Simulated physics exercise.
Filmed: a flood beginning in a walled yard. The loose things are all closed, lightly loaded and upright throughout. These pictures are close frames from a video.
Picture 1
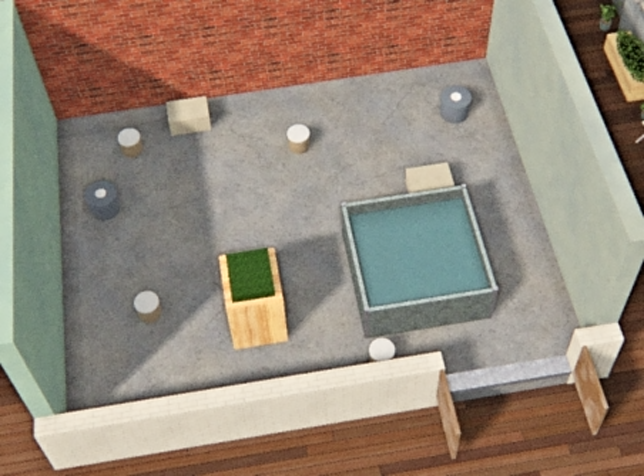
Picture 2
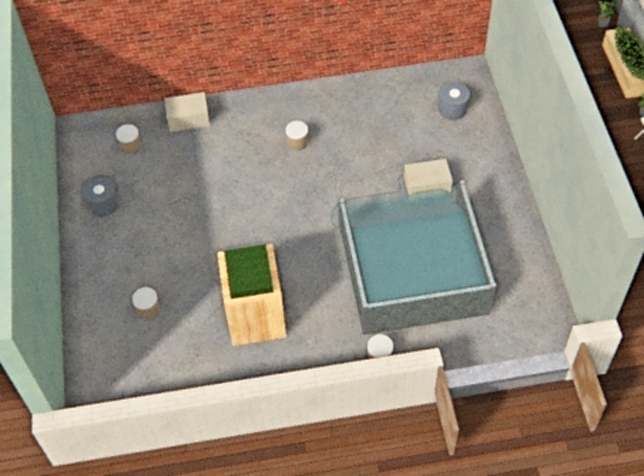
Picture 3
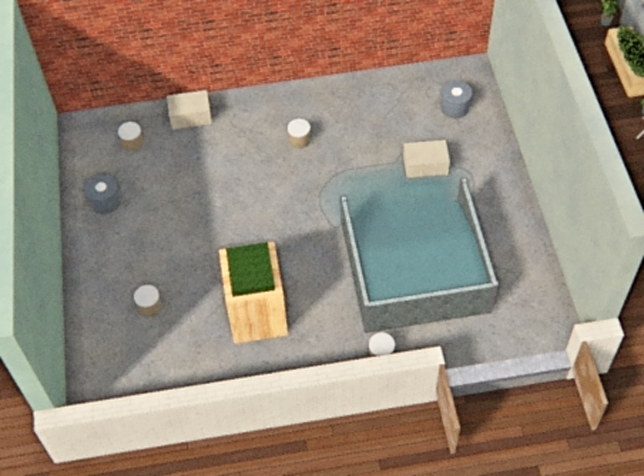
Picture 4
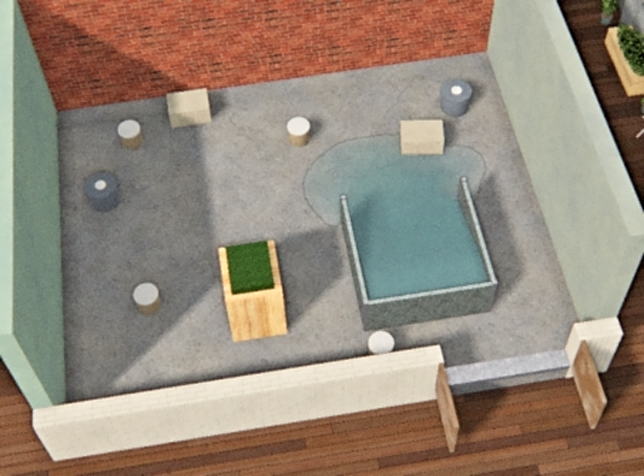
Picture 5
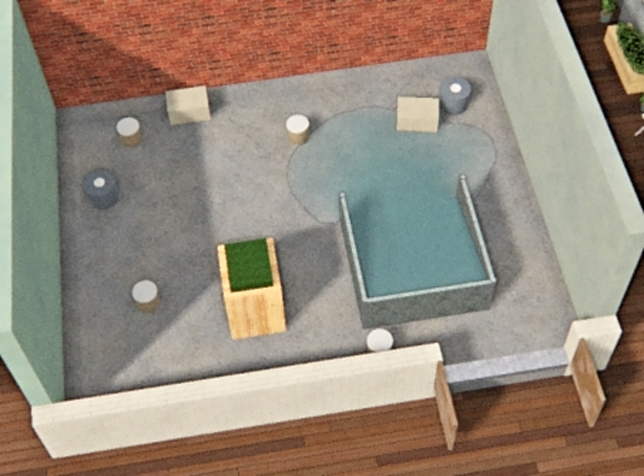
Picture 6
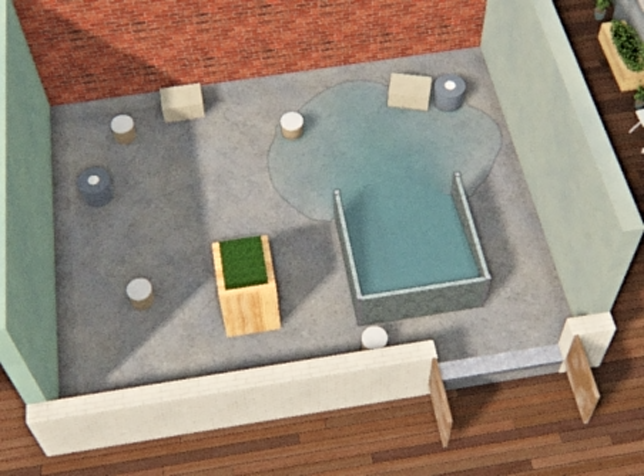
In a walled yard, water spreads from an open-sided tank and a pale box slides backward.
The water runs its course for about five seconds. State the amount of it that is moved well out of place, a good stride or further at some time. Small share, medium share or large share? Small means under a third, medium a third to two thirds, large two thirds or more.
A large share.
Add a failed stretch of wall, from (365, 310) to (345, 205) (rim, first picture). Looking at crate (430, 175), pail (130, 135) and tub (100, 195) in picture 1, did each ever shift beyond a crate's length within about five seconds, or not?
Same order as named: Not sent that far; sent that far; sent that far.
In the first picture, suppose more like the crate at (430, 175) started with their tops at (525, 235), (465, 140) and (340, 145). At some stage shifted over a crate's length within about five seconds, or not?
Displaced, displaced, displaced.
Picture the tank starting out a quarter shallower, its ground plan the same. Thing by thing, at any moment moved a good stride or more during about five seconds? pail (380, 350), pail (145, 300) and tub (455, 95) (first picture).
Object 1: Didn't cover it. Object 2: Didn't cover it. Object 3: Covered it.
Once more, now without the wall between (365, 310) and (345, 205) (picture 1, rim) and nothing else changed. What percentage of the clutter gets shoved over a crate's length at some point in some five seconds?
Estimate: Close to 60 in a hundred.
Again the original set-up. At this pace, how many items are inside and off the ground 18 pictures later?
That number is 5.
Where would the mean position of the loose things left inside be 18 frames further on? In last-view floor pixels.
In the last view, somewhere about (217, 186).
A moment on, 1 of 8 are well off their spots; 0 afloat.
Next, 3 of 8 are well off their spots; 3 afloat.
Later, 5 of 8 are well off their spots; 5 afloat.
In the end, 6 of 8 are well off their spots, and 6 have been at some point; 6 afloat.
